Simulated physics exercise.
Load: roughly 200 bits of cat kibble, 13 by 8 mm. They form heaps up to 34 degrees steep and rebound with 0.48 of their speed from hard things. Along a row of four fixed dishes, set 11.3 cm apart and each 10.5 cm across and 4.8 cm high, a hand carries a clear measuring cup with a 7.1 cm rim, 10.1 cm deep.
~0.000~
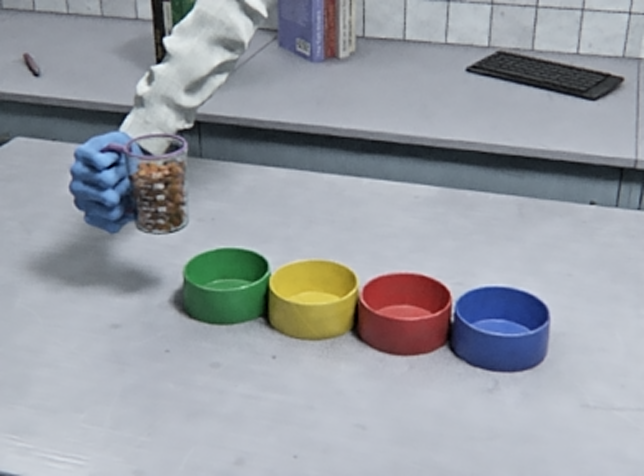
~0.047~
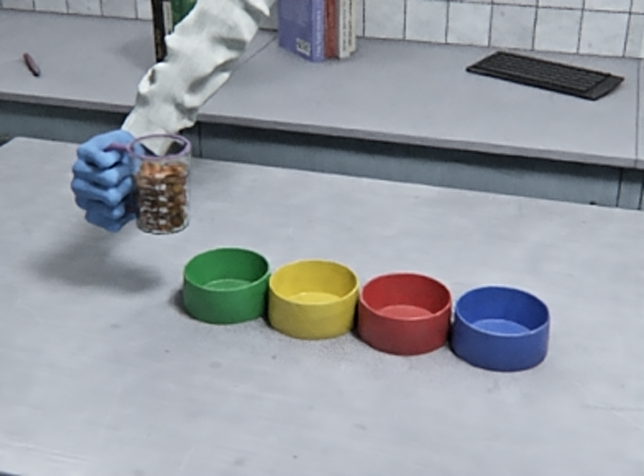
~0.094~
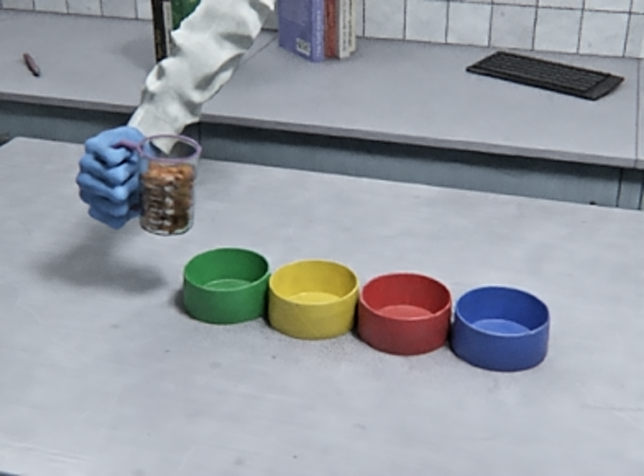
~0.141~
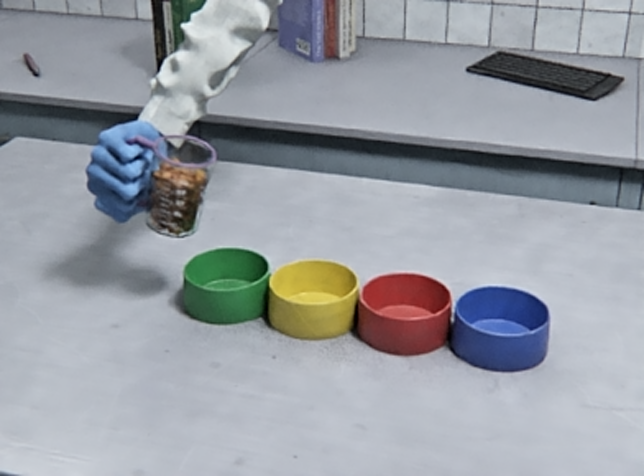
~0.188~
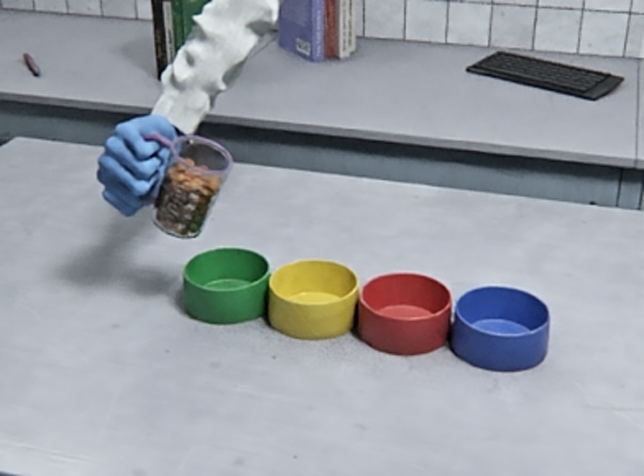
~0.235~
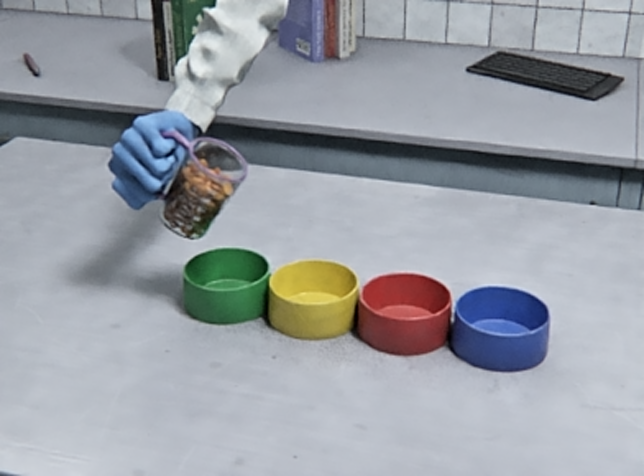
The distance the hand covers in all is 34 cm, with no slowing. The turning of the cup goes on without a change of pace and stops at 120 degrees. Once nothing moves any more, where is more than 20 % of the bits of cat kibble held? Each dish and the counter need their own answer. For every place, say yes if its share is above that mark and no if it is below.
Red dish: Yes, blue dish: Yes, green dish: No, yellow dish: No, counter: No.
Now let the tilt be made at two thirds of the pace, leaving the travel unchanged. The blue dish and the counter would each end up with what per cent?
Result - blue dish: 100; counter: 0.
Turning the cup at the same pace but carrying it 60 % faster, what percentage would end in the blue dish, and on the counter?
Blue 100, counter 0.
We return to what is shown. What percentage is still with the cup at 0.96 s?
Roughly 40 %.
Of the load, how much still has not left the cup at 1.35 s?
Roughly 0 per cent.
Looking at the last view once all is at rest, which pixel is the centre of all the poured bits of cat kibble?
Roughly (439, 325).
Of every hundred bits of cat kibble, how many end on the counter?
About 5 percent.
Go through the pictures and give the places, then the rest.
The first frame shows cup at (159, 185), tilt 0 degrees, lip at (183, 149), moved 0.0 cm; middle of the pieces at (159, 191); green dish at (227, 268); yellow dish at (314, 281); red dish at (406, 295); blue dish at (502, 310).
The second frame shows cup at (161, 185), tilt 2 degrees, lip at (186, 151), moved 0.3 cm; middle of the pieces at (161, 191).
The third frame shows cup at (168, 186), tilt 7 degrees, lip at (197, 155), moved 1.2 cm; middle of the pieces at (167, 192).
The fourth frame shows cup at (178, 187), tilt 14 degrees, lip at (213, 161), moved 2.6 cm; middle of the pieces at (177, 193).
The fifth frame shows cup at (190, 189), tilt 23 degrees, lip at (229, 169), moved 4.0 cm; middle of the pieces at (187, 194).
The sixth frame shows cup at (201, 190), tilt 31 degrees, lip at (244, 177), moved 5.5 cm; middle of the pieces at (198, 195); green dish at (227, 268); yellow dish at (314, 281); red dish at (406, 295); blue dish at (502, 310). The cup turns about 175 degrees a second and travels 32 cm a second.
After 0.67 s, tilt 108 degrees; cup holds 95 %.
After 0.96 s, tilt 120 degrees; cup holds 40 %, red 55 %.
After 1.35 s, tilt 120 degrees; cup holds 0 %, red 50 %, blue 40 %.
In the end, at 2.0 s, red 50 %, blue 40 %, green 0 %, yellow 0 %, counter 5 %.
